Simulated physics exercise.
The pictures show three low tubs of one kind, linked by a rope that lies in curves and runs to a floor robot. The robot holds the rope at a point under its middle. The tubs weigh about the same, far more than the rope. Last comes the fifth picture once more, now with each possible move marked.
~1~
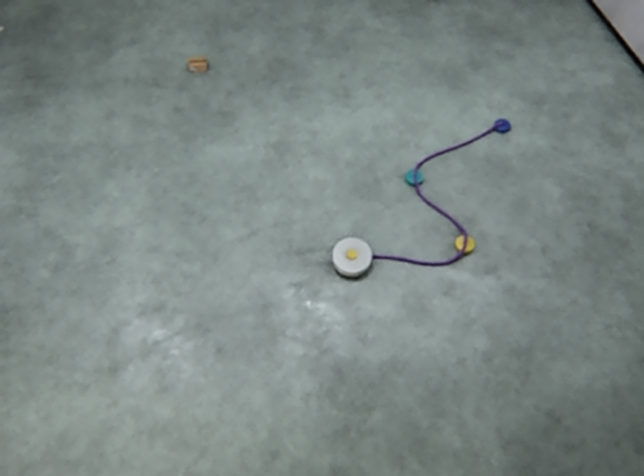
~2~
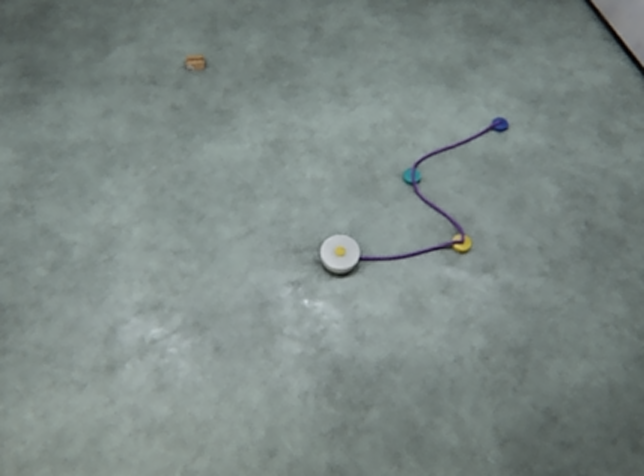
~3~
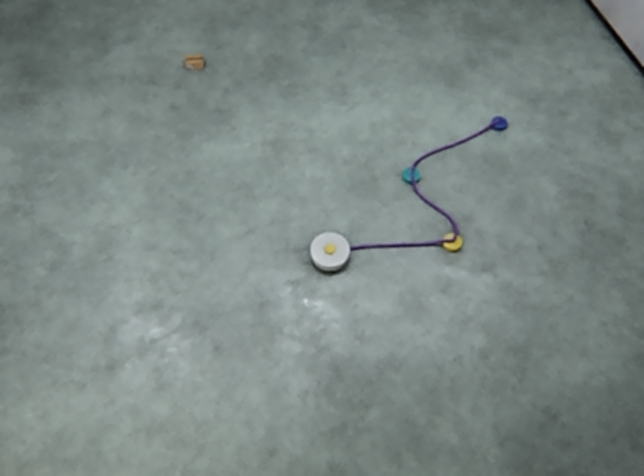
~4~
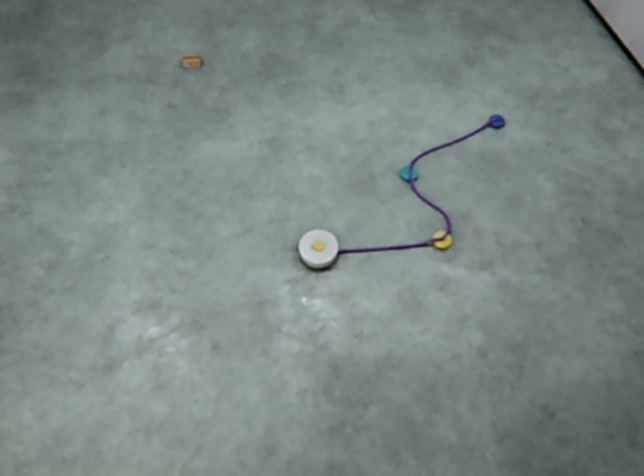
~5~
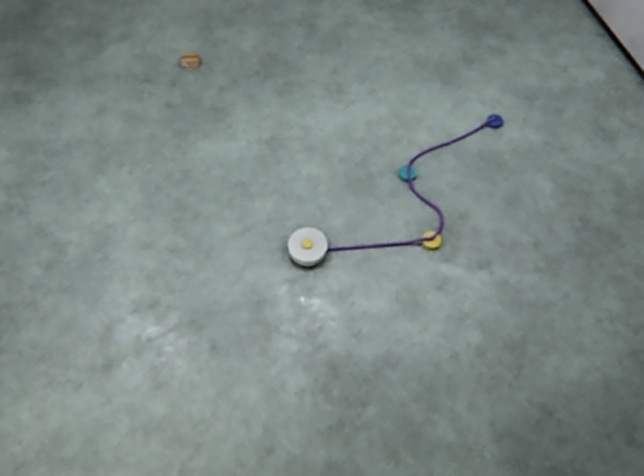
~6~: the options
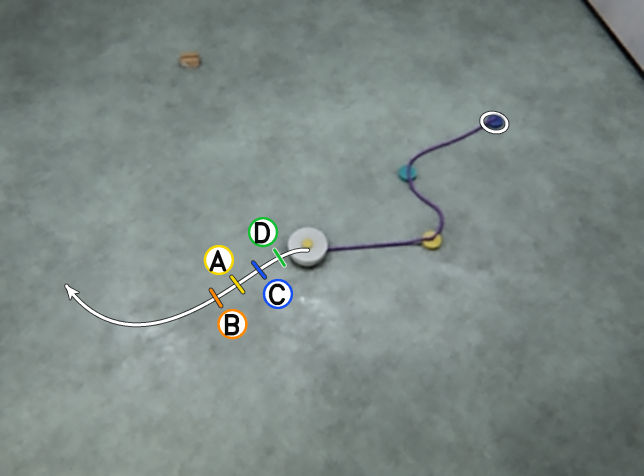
A round, pale floor robot with a yellow centre slides slowly left across a grey floor, drawing the curved purple rope behind it straight as far as the yellow tub. The yellow tub then slides left after it, while the turquoise and blue tubs farther along the rope barely shift.
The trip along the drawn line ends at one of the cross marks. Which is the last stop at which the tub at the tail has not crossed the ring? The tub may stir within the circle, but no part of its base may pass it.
It should halt at A.
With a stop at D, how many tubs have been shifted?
By then, one.
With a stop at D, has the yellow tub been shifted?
Yes.
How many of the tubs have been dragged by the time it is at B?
Three.
On the marked copy, A at (237, 284); B at (216, 298); C at (259, 270); D at (279, 258); the ring at (494, 122); the route from (308, 250) via (187, 313) to (66, 286).
Following A. Soon after the start, robot (280, 254); blue tub (495, 121); turquoise tub (408, 173); yellow tub (404, 240).
Later, robot (257, 268); blue tub (495, 121); turquoise tub (408, 173); yellow tub (380, 242).
In the end, robot (236, 281); blue tub (495, 121); turquoise tub (406, 175); yellow tub (354, 237); the ringed tub at the far end is still in its ring.
As for the rest, B drags the last tub to (486, 126); C is safe but short; D is safe but short.
